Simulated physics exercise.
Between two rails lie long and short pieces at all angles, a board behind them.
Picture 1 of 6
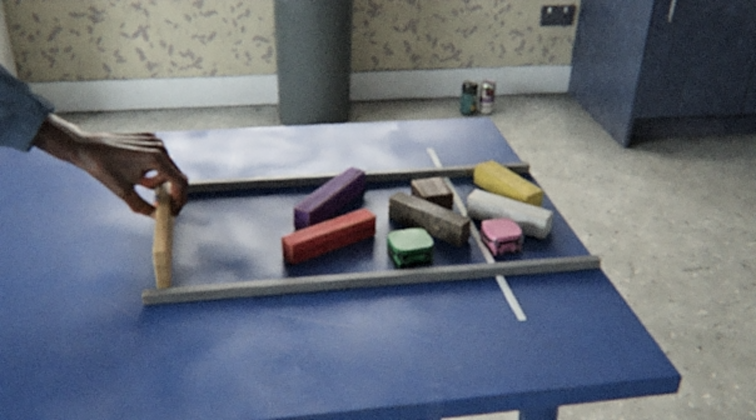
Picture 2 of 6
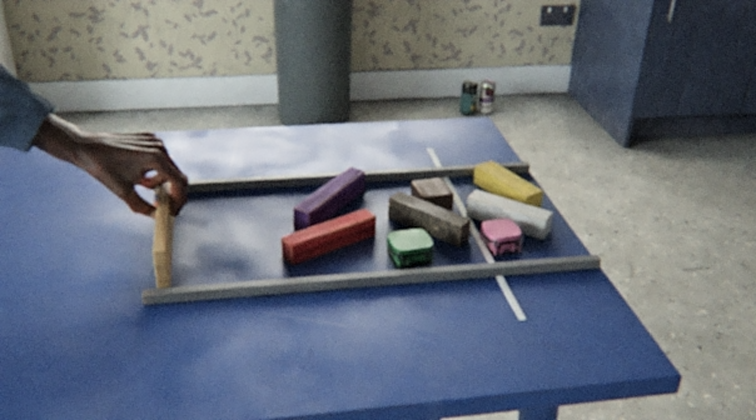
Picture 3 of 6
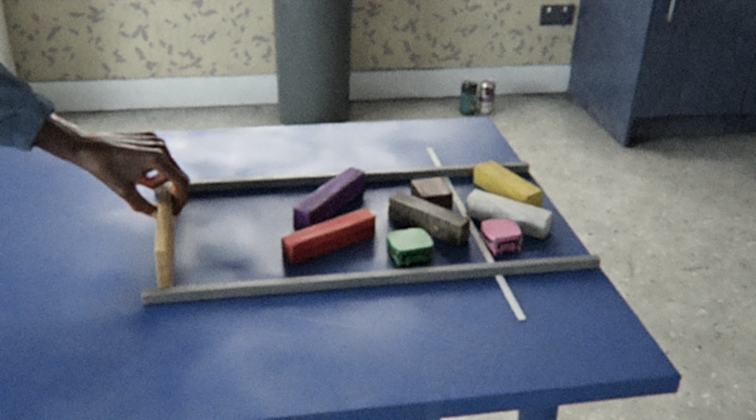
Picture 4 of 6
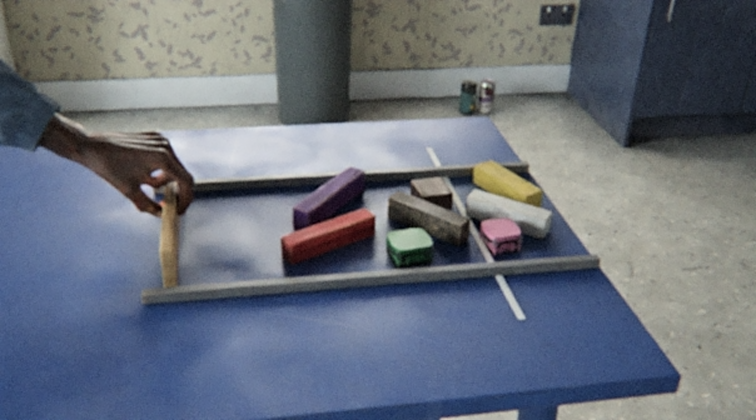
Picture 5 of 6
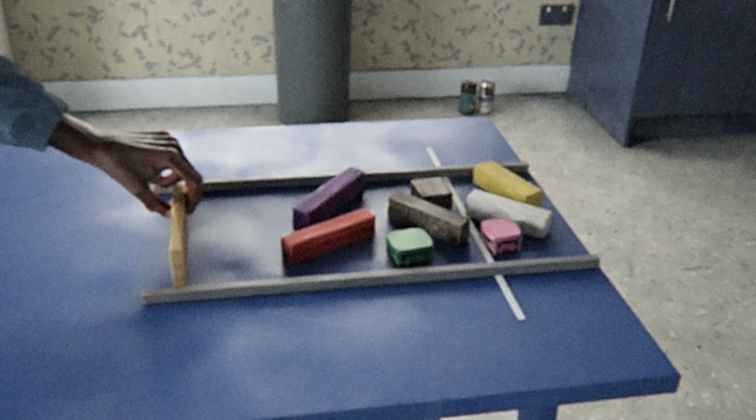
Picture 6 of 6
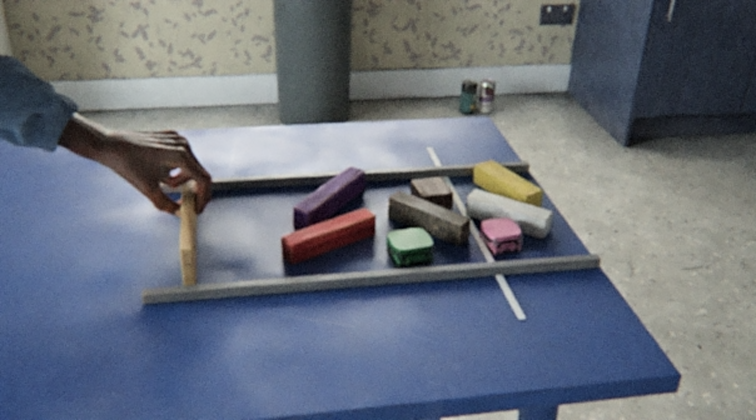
A board held by a hand slides slightly right between two rails, behind the still pieces.
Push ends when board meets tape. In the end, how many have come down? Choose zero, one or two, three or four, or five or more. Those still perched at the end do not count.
By the end, zero have come down.
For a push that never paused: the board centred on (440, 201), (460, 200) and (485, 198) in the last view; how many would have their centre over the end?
First 0, then 0, finally 1.
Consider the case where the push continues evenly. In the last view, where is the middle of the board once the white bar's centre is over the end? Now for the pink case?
When the white bar crosses, the middle is near (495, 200); when the pink case crosses, near (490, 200).
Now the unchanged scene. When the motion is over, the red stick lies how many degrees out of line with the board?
Angle: Around 15°.
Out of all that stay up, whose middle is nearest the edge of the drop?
It's the yellow bar that ends up nearest.
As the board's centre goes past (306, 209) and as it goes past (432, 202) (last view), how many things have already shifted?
The number moved is 2 and then 7.
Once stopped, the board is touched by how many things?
Number: 2.
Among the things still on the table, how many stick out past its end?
It's 2.
Soon after, none off yet; yellow bar at rest near (507, 186); white bar at rest near (508, 214); pink case at rest near (501, 237).
Then, none off yet; yellow bar at rest near (507, 186); white bar moved a little near (518, 210); pink case moved about its own width near (522, 232).
At rest, the number that fall off is zero.
